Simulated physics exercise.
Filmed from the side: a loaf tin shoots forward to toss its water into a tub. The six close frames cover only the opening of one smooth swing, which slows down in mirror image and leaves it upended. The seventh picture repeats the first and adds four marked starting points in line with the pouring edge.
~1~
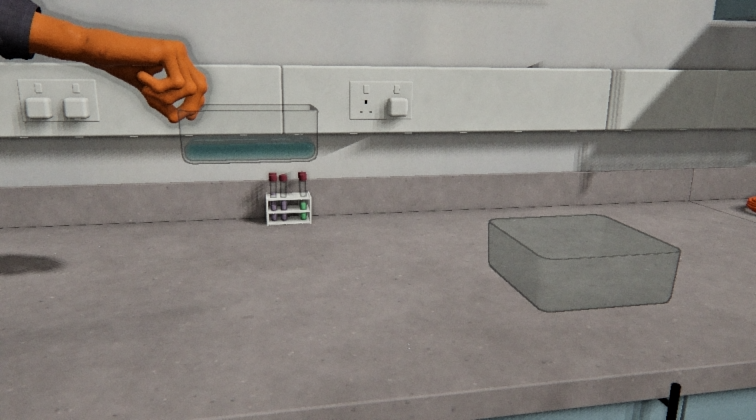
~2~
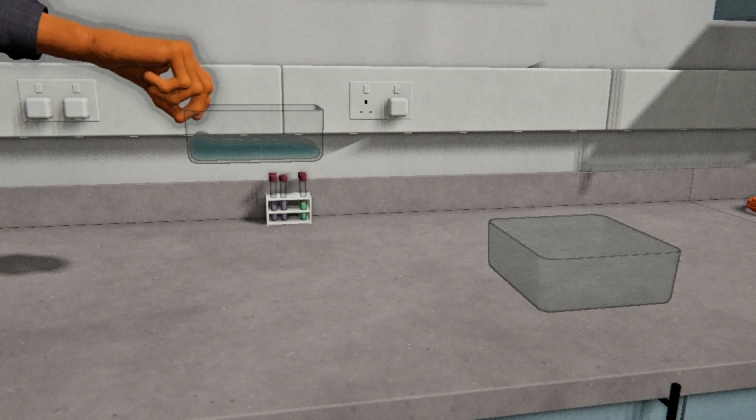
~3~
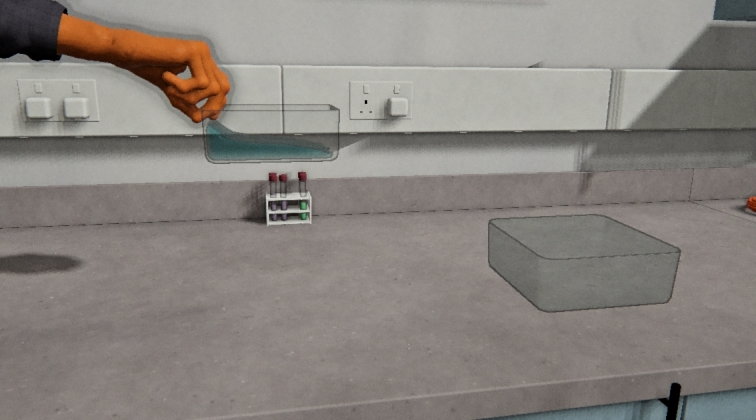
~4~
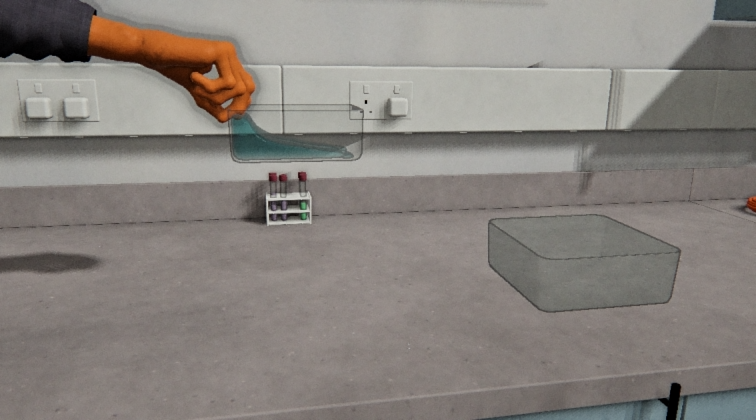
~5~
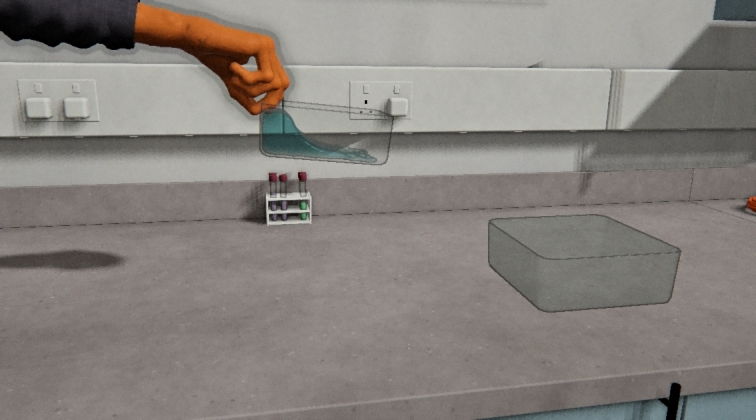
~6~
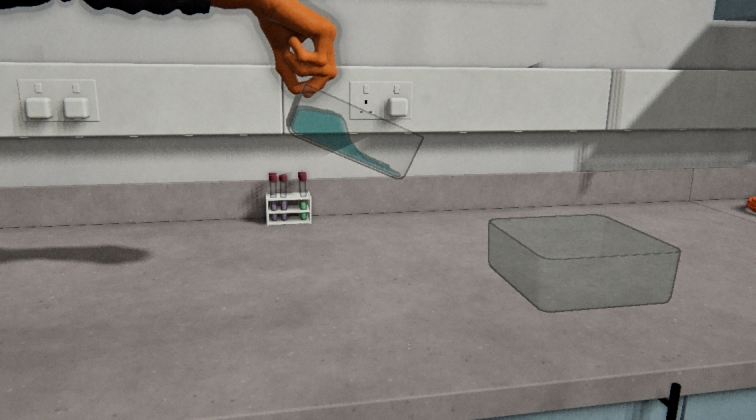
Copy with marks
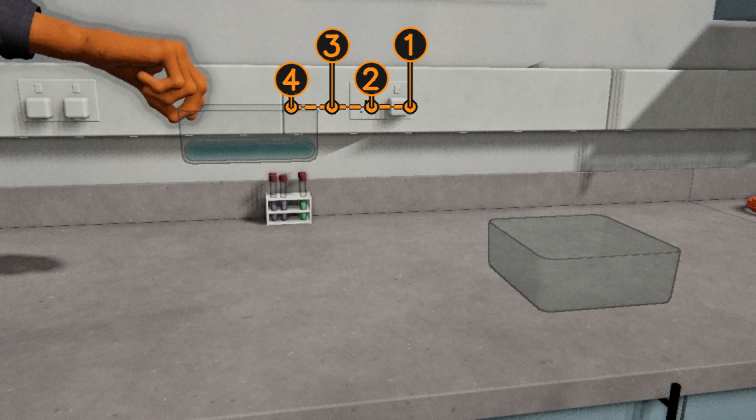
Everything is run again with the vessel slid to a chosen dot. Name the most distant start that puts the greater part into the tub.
Dot 2 just does it.
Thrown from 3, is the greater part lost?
Yes, that goes wrong.
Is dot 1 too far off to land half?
No, not at all.
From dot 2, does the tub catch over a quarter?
Yes.
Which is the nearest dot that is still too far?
Here it is dot 3.
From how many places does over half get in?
Two of the four.
On the marked copy, 1 at (410, 106); 2 at (371, 106); 3 at (332, 107); 4 at (291, 107).
Choosing 1, about 85 % lands in the tub, 3 % falls short and 12 % goes beside or beyond.
Choosing 2, about 68 % lands in the tub, 19 % falls short and 12 % goes beside or beyond.
Choosing 3, about 39 % lands in the tub, 56 % falls short and 6 % goes beside or beyond.
Choosing 4, about 4 % lands in the tub, 93 % falls short and 3 % goes beside or beyond.
